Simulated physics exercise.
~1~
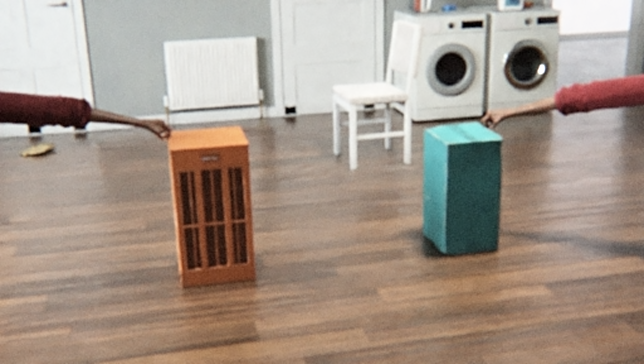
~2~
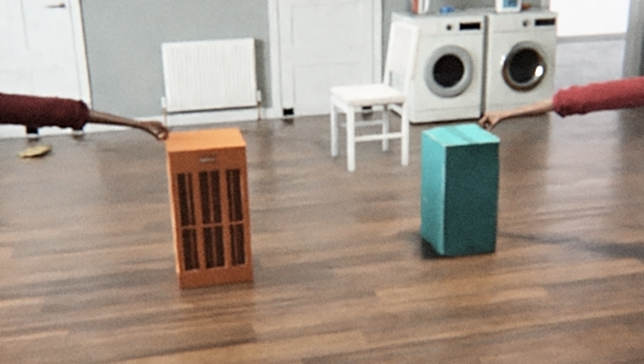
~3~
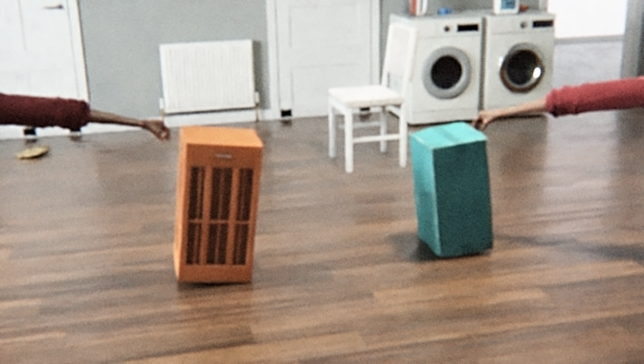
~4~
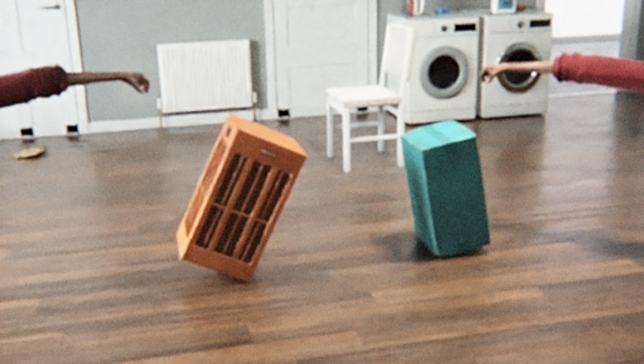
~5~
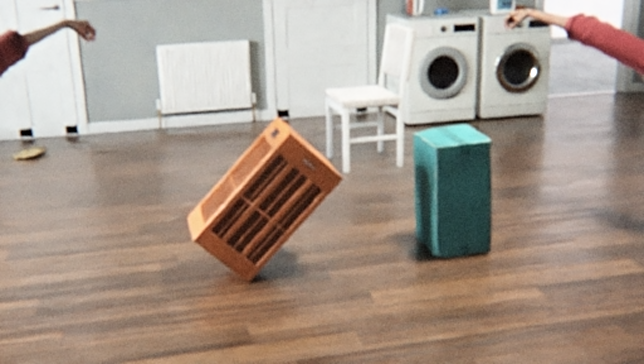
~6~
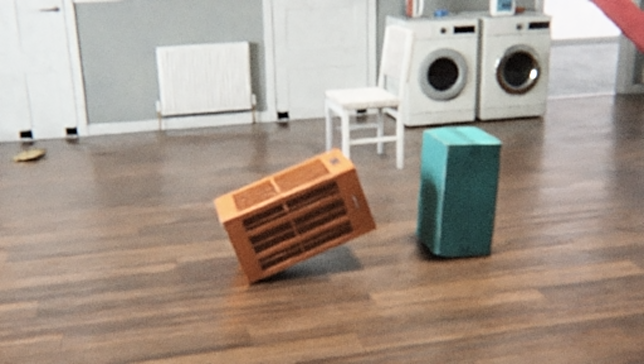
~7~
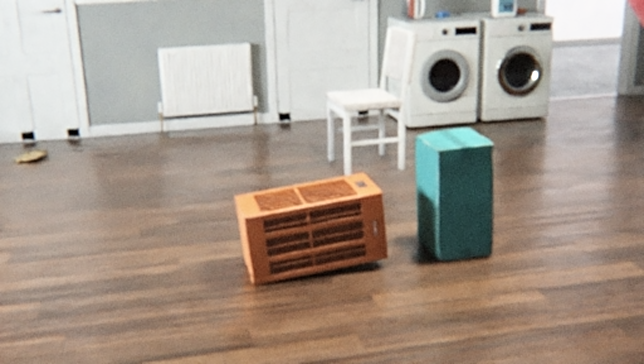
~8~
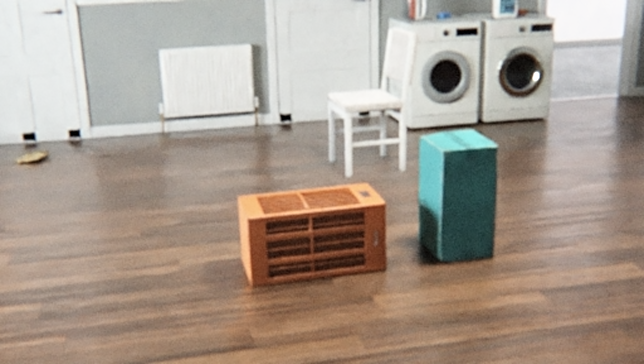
Two red-sleeved arms reach in from opposite sides of a room with a wooden floor, each hand touching the top of an upright box, seen from slightly above by a gently swaying camera. An orange slatted crate stands on the left and a turquoise parcel on the right, with a white chair and two washing machines behind. The hands let go and draw back as both boxes tilt. The crate leans farther and farther right, while the parcel tips slightly left, then rocks back upright. The crate topples and settles on its side beside the standing parcel.
